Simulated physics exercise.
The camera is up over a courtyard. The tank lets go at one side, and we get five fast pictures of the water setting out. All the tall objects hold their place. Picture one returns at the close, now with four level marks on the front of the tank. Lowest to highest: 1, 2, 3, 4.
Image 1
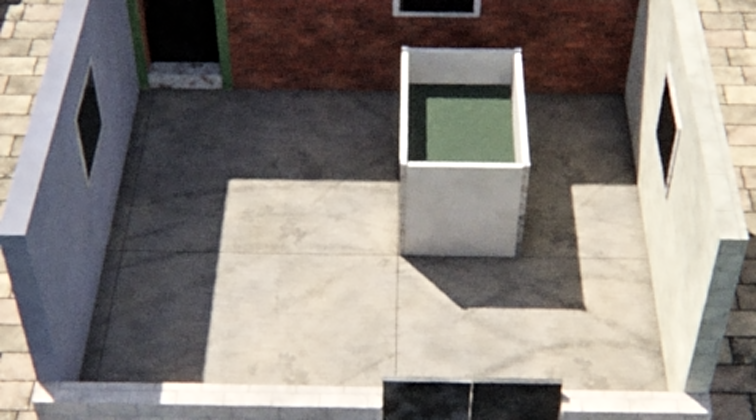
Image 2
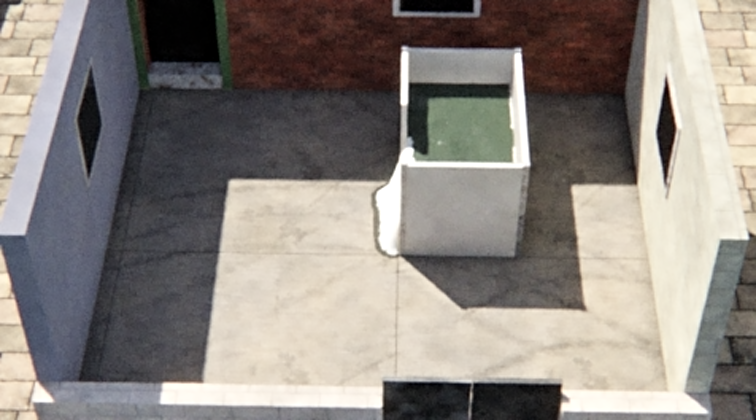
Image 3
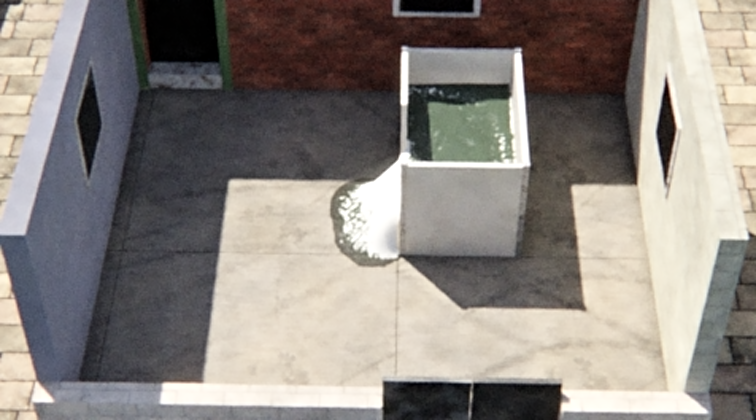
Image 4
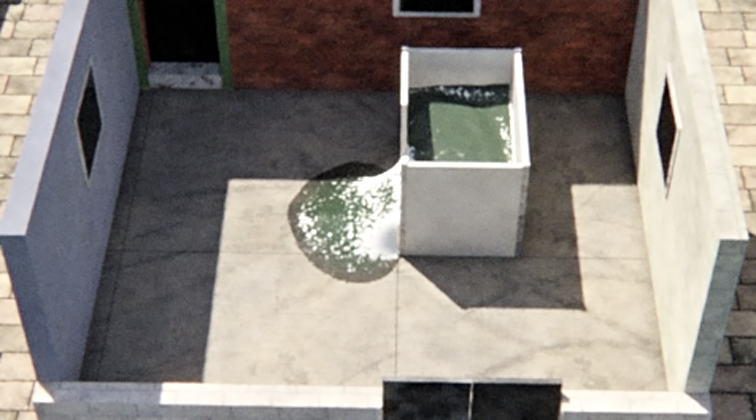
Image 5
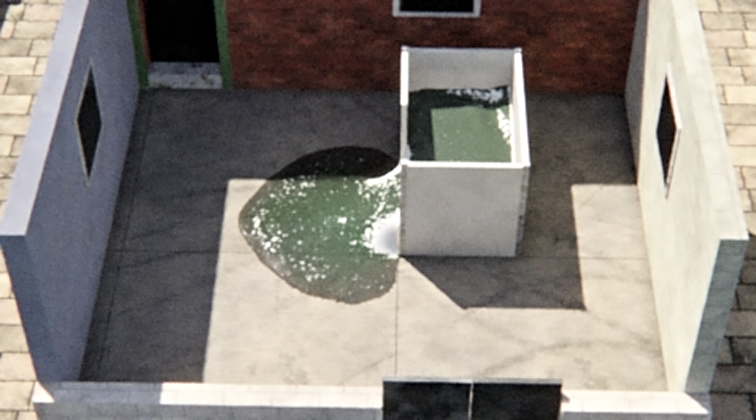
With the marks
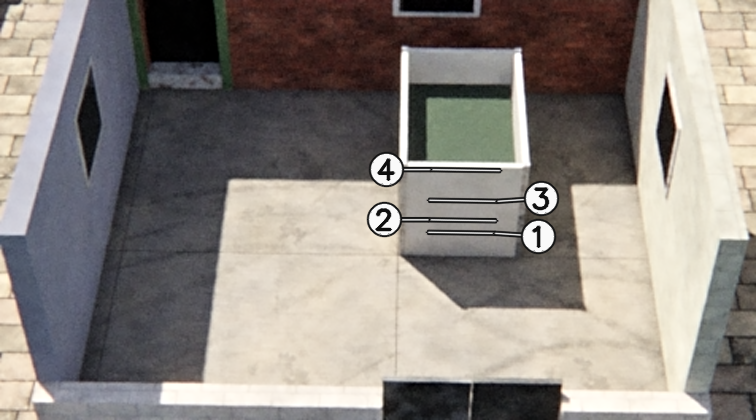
Green water pouring from the left side of a white tank and spreading leftward in a widening puddle across a walled courtyard.
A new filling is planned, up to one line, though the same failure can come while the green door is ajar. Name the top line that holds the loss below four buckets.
Mark 3 just does it.
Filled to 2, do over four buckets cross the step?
No, that is safe.
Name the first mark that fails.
4 it is.
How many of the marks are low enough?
Three.
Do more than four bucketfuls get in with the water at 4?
Yes.
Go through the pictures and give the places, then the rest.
Water in the tank at rest, its middle at (461, 137); foot of the green doorway at (187, 88); shut gate at (472, 385), in the first frame.
Front seen at (390, 187), 1 % of the ground wet, in the second frame.
Front seen at (348, 188), 3 % of the ground wet, in the third frame.
Front seen at (299, 202), 6 % of the ground wet, in the fourth frame.
Front seen at (248, 228), 11 % of the ground wet, in the fifth frame.
On the marked copy, 1 at (461, 232); 2 at (462, 220); 3 at (463, 200); 4 at (465, 170); from the bottom up 1, 2, 3, 4.
With 1, nothing gets over.
With 2, nothing gets over.
With 3, a splash gets over, under a bucket.
With 4, about 8 bucketfuls get in.
